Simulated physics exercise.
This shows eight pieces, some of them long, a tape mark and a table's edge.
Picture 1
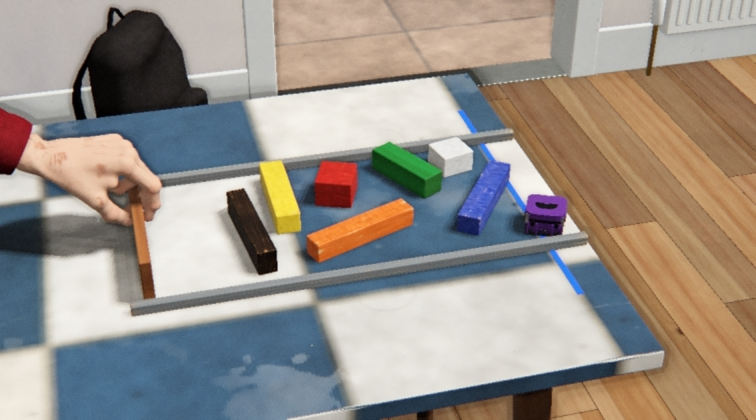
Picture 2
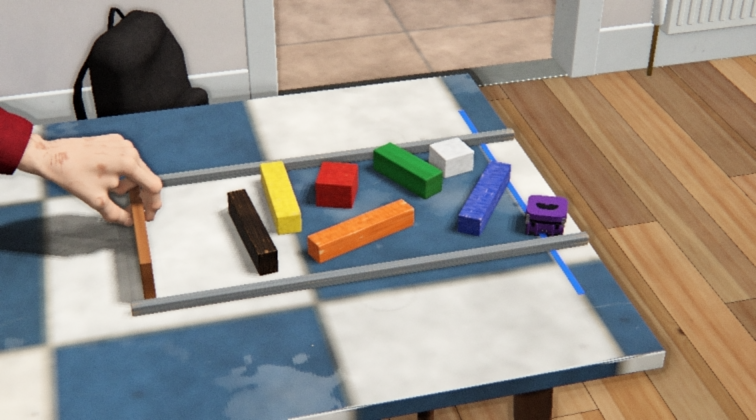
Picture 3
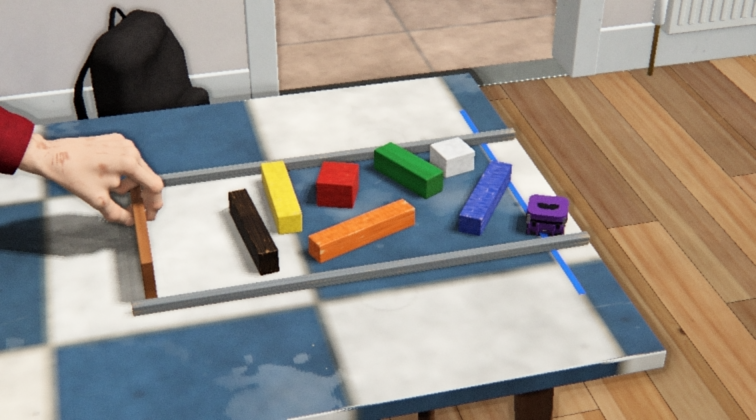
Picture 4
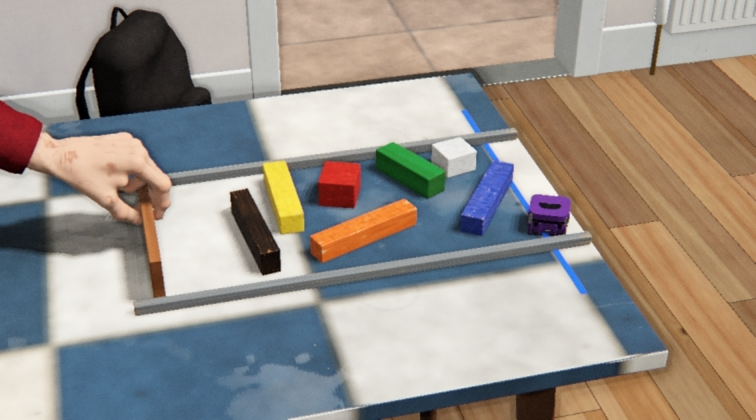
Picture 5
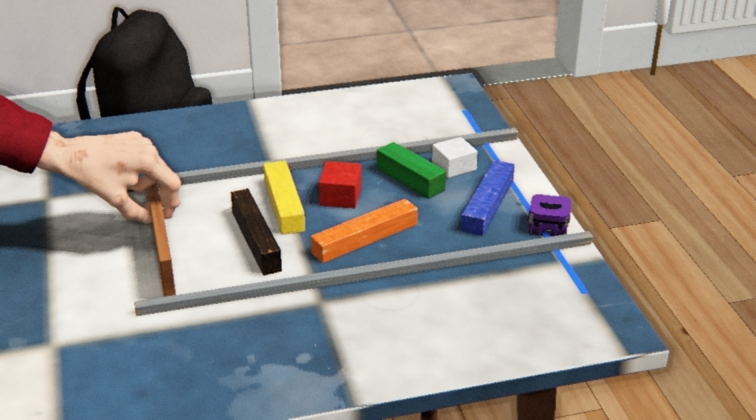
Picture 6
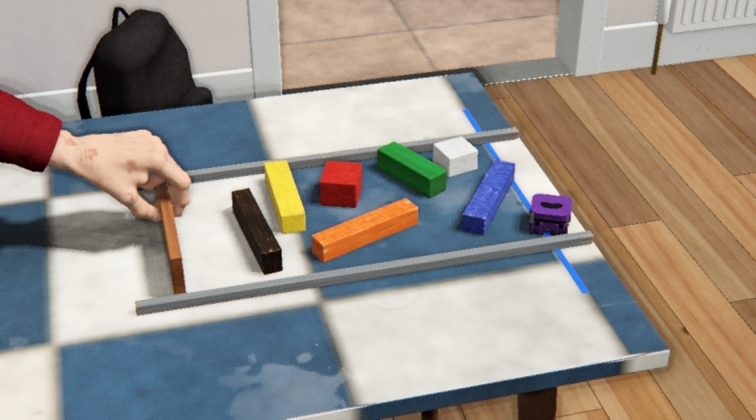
A hand slides an upright wooden board slightly right behind colourful blocks that stay still.
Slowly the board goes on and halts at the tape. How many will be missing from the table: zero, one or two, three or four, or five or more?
As it turns out, the number that fall off is five or more.
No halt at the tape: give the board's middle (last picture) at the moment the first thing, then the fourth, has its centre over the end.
Its middle is around (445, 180) and later (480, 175).
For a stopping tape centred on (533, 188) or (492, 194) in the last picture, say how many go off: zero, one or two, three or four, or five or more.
For each place: More than four; 3 or 4.
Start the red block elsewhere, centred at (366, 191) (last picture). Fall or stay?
Then it comes down.
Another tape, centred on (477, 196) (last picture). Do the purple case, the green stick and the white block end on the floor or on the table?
The purple case falls, the green stick tumbles off, the white block is lost.
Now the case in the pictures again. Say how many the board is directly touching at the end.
That makes 1.
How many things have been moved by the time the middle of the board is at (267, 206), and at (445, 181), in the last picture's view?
2 and 8.
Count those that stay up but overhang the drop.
It comes to 1.
Soon after, none off yet; purple case at rest near (550, 215); blue bar at rest near (489, 196); white block at rest near (455, 157).
Then, none off yet; purple case at rest near (550, 215); blue bar moving near (494, 196); white block moved a little near (471, 153).
Further on, none off yet; purple case moved about its own width near (588, 215); blue bar moved about its own width near (561, 203); white block tipped well over near (552, 163).
At rest, the number that fall off is five or more; fallen, red block, orange bar, green stick, white block, blue bar and purple case.
